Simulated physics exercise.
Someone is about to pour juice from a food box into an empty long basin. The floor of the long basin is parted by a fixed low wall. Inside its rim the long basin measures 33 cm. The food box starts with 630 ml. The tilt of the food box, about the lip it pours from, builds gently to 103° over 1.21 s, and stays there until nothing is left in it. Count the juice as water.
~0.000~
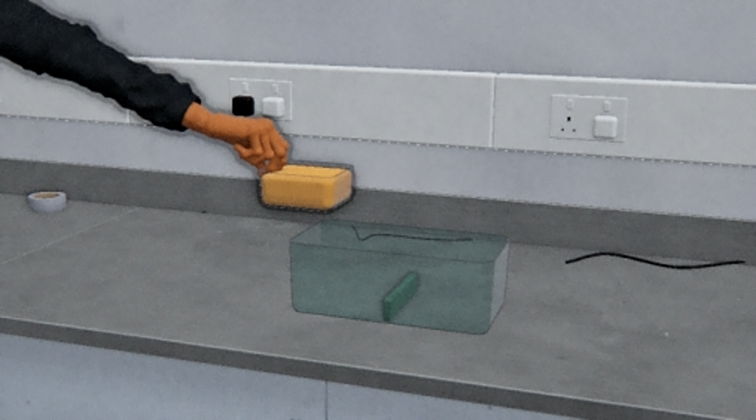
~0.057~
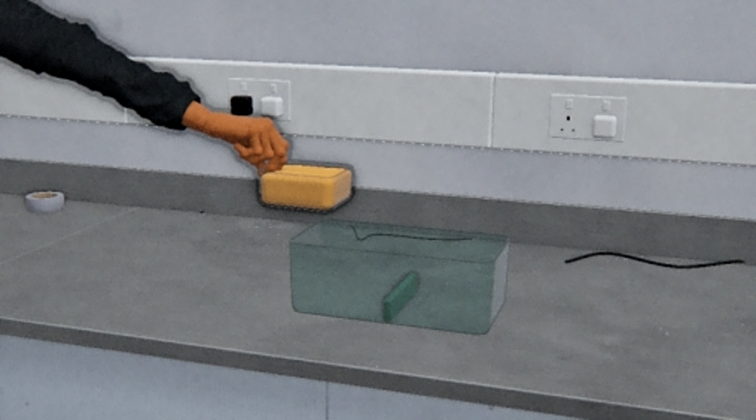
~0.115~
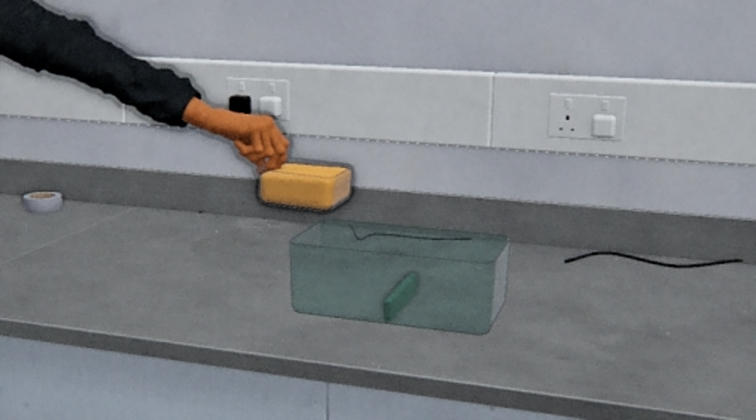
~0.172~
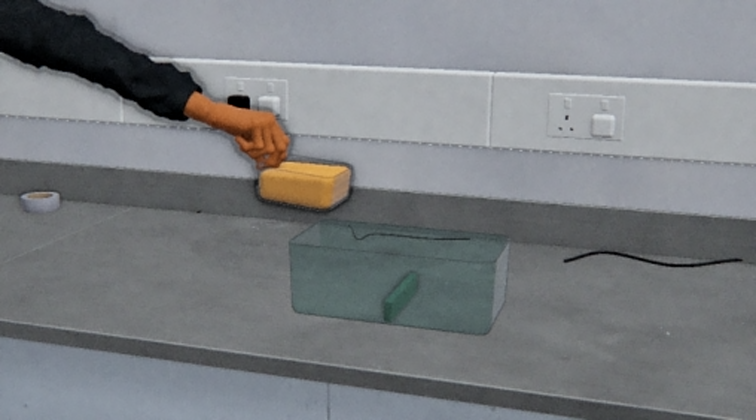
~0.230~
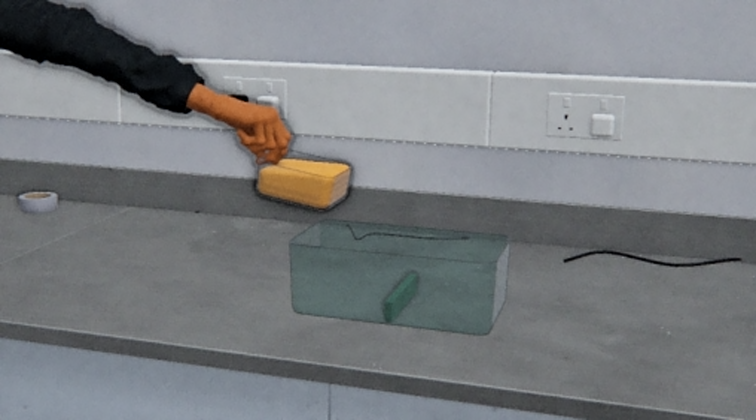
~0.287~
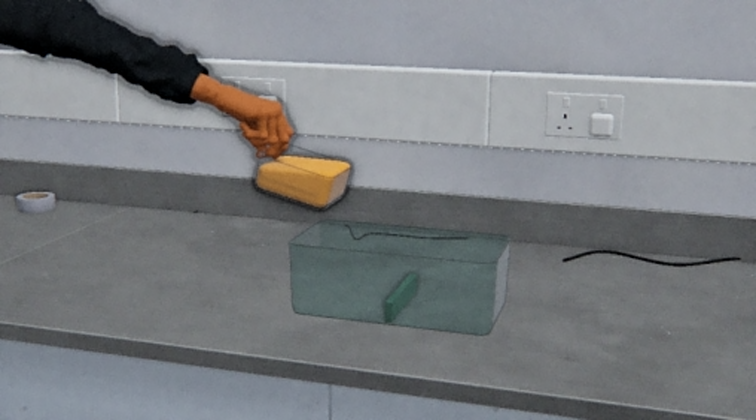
On a grey countertop below wall sockets, a dark-sleeved arm slowly tilting a yellow-orange box beside a clear greenish basin.
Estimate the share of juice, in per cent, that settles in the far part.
About 51 per cent.
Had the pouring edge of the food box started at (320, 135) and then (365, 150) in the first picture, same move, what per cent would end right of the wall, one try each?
In turn about 20 and 80 per cent.
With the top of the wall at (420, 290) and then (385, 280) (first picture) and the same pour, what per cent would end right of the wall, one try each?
First 15, then 70 per cent.
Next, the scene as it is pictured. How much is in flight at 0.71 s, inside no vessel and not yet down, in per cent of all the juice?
Some 40 per cent.
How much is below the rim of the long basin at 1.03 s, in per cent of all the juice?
Some 86 per cent.
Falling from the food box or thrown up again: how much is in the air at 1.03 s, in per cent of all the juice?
Some 8 per cent.
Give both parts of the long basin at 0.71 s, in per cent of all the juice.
Near 22 on the left, 0 on the right.
By 0.71 s the tilt is 66° and 37 per cent is still to pour, 23 is left of the wall and 0 right of it.
By 1.03 s the tilt is 97° and 6 per cent is still to pour, 35 is left of the wall and 50 right of it.
By 1.35 s the tilt is 103° and 0 per cent is still to pour, 47 is left of the wall and 51 right of it.
By 1.71 s the tilt is 103° and 0 per cent is still to pour, 48 is left of the wall and 51 right of it.
At rest 48 per cent lies left of the wall, 51 right of it and 1 outside.
